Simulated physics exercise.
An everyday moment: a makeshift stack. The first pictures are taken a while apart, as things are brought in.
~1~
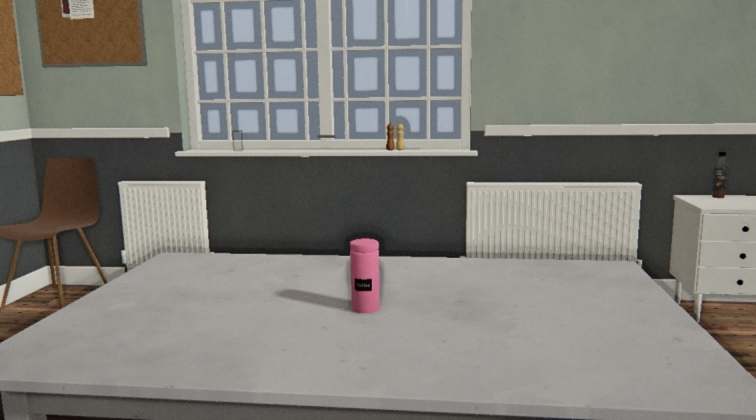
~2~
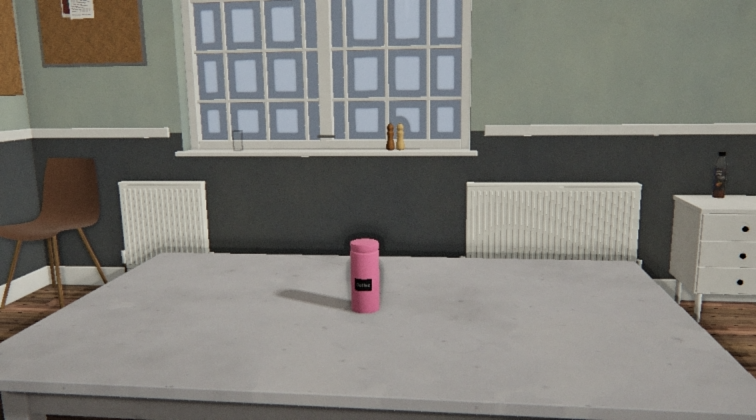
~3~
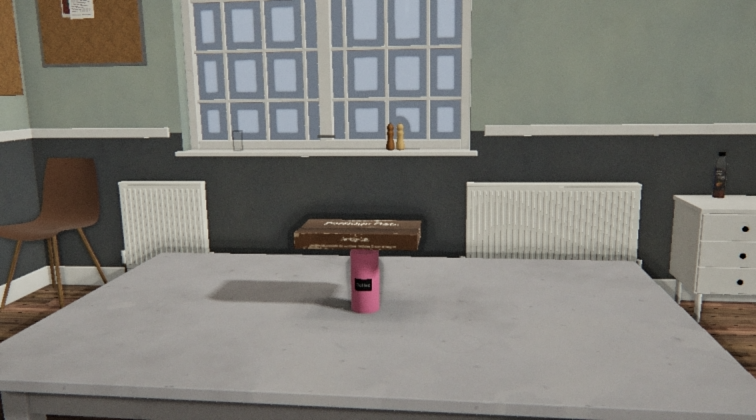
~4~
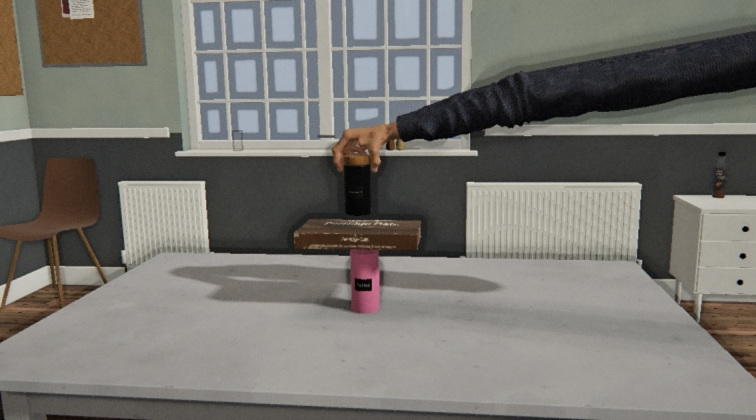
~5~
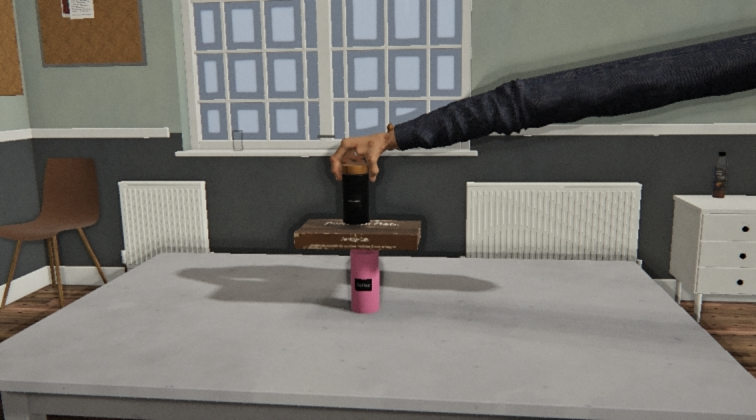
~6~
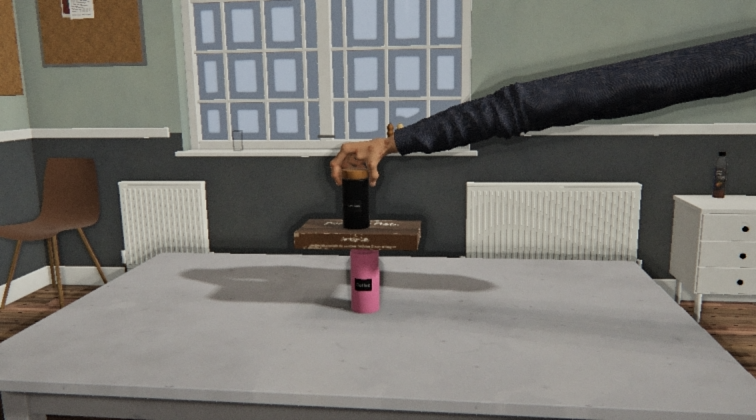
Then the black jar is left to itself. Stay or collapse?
Here the stack holds.
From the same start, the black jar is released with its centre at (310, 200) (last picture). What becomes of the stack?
Then it loses its balance.
Then, 0.50 s on from there, no change.
Then, 1.10 s on from there, black jar resting near (356, 199).
In the end, all 3 unmoved. At the end, from the last picture's camera, black jar near (356, 199). The stack stays up.
